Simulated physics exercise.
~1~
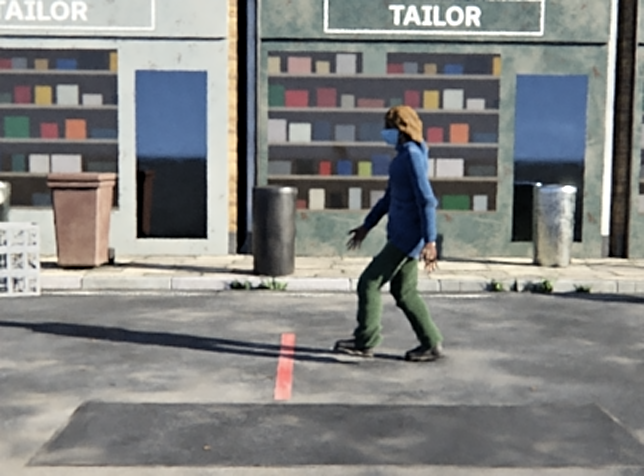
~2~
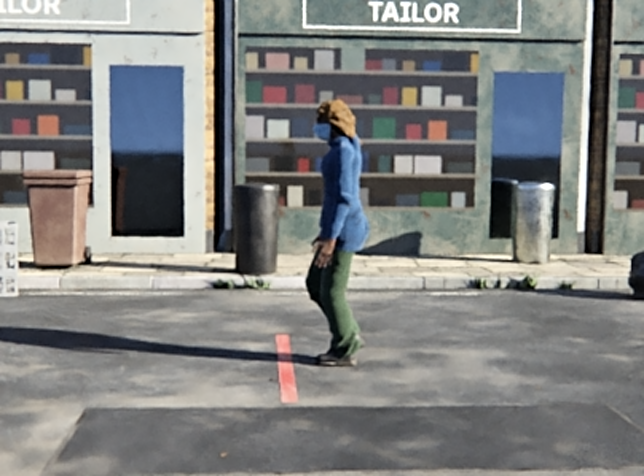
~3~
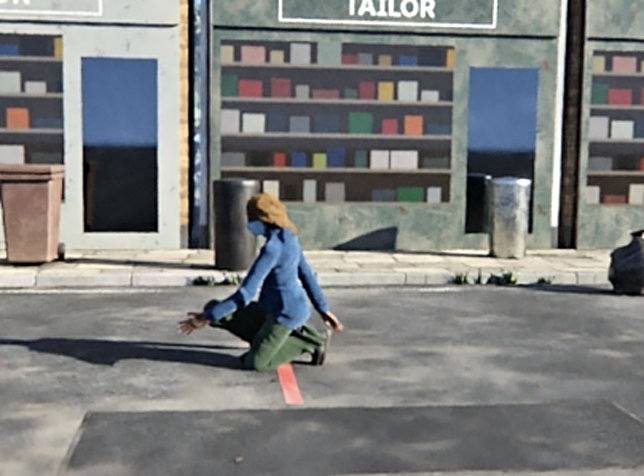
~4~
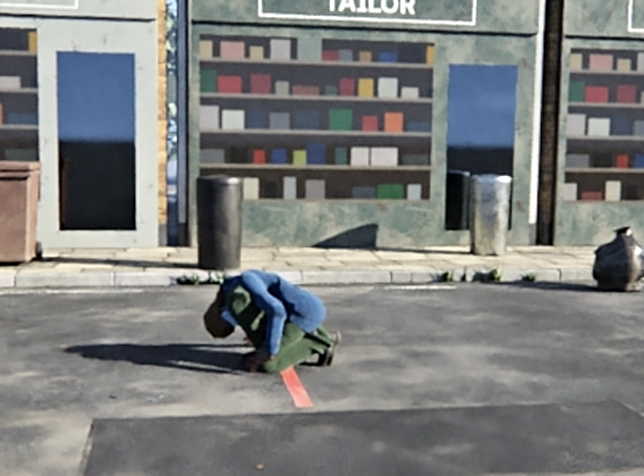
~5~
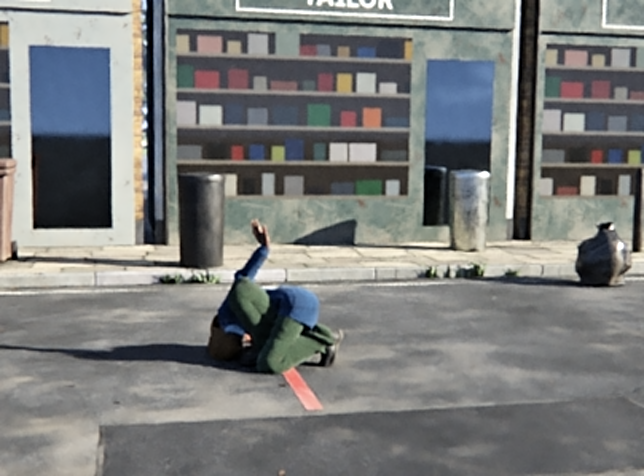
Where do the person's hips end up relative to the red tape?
The hips stop short of the red tape, staying on the right side from which the person came.
A person in blue walks left, drops kneeling at the red tape, and folds forward headfirst.
